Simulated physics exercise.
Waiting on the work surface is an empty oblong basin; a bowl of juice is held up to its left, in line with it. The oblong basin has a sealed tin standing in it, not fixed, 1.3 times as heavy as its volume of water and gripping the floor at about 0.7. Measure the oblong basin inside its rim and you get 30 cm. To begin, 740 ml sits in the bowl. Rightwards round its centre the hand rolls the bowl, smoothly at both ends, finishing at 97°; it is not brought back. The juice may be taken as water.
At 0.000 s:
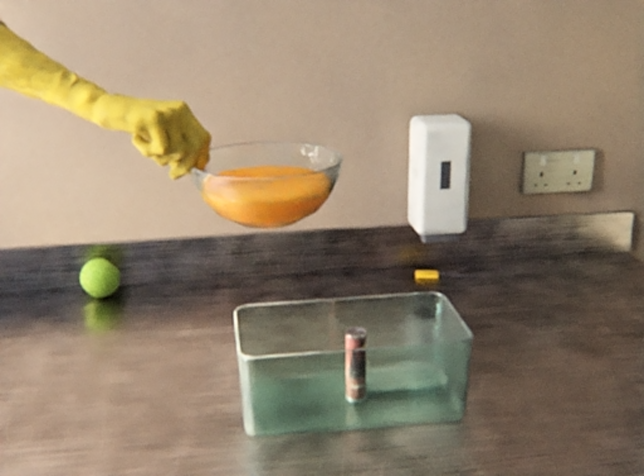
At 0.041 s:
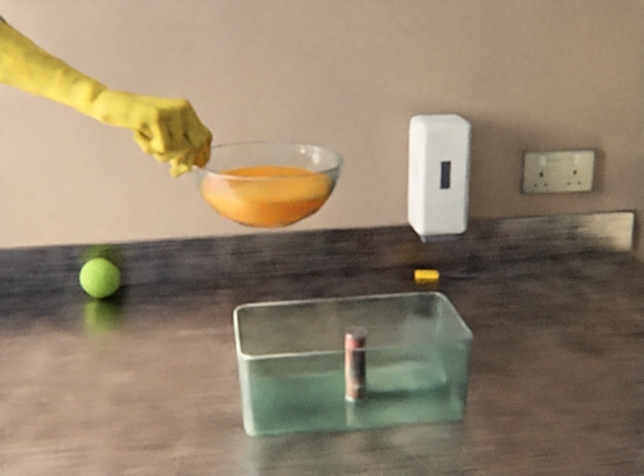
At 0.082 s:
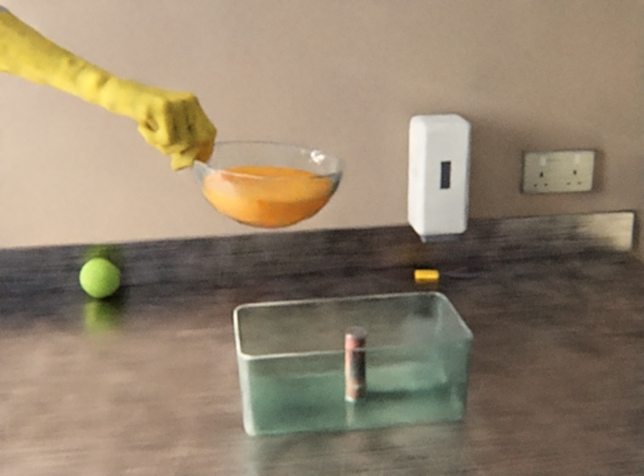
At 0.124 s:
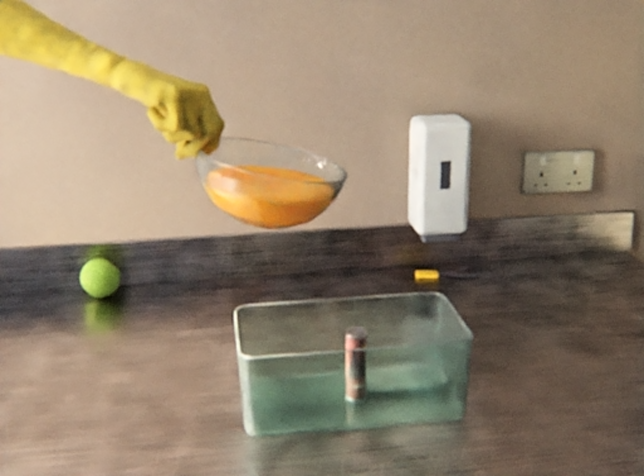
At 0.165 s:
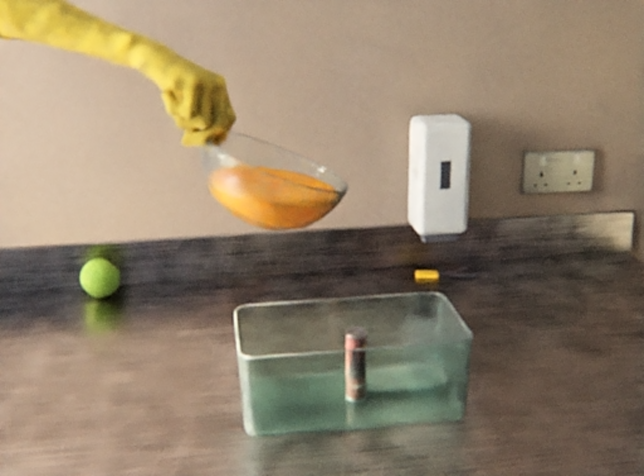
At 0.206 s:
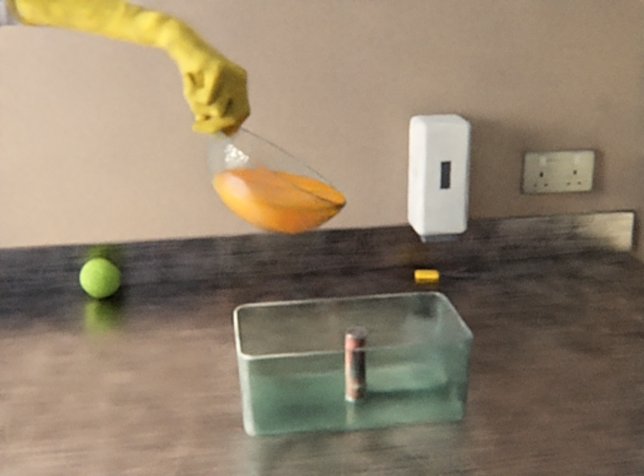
A yellow-gloved hand steadily tilts a glass bowl of orange juice rightwards above an oblong basin.
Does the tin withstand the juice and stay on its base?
Yes, it is still on its base.
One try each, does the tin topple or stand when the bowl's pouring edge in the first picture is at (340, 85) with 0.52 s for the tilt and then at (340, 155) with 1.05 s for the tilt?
The tin overturns the first time and stays vertical the second time.
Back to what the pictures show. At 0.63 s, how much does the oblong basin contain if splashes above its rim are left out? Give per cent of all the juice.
My estimate is about 88 percent.
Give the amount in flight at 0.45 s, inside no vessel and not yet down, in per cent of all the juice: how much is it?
70 per cent.
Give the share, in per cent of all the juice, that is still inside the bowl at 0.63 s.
0 in a hundred, give or take.
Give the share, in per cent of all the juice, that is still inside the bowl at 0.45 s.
Still held: Roughly 10 % of the total.
After 0.45 s the tilt is 93° and 10 per cent is still to pour; the tin stands where it began.
After 0.63 s the tilt is 97° and 0 per cent is still to pour; the tin stands where it began.
After 0.82 s the tilt is 97° and 0 per cent is still to pour; the tin stands where it began.
After 1.02 s the tilt is 97° and 0 per cent is still to pour; the tin stands where it began.
In the end the tin stands where it began.
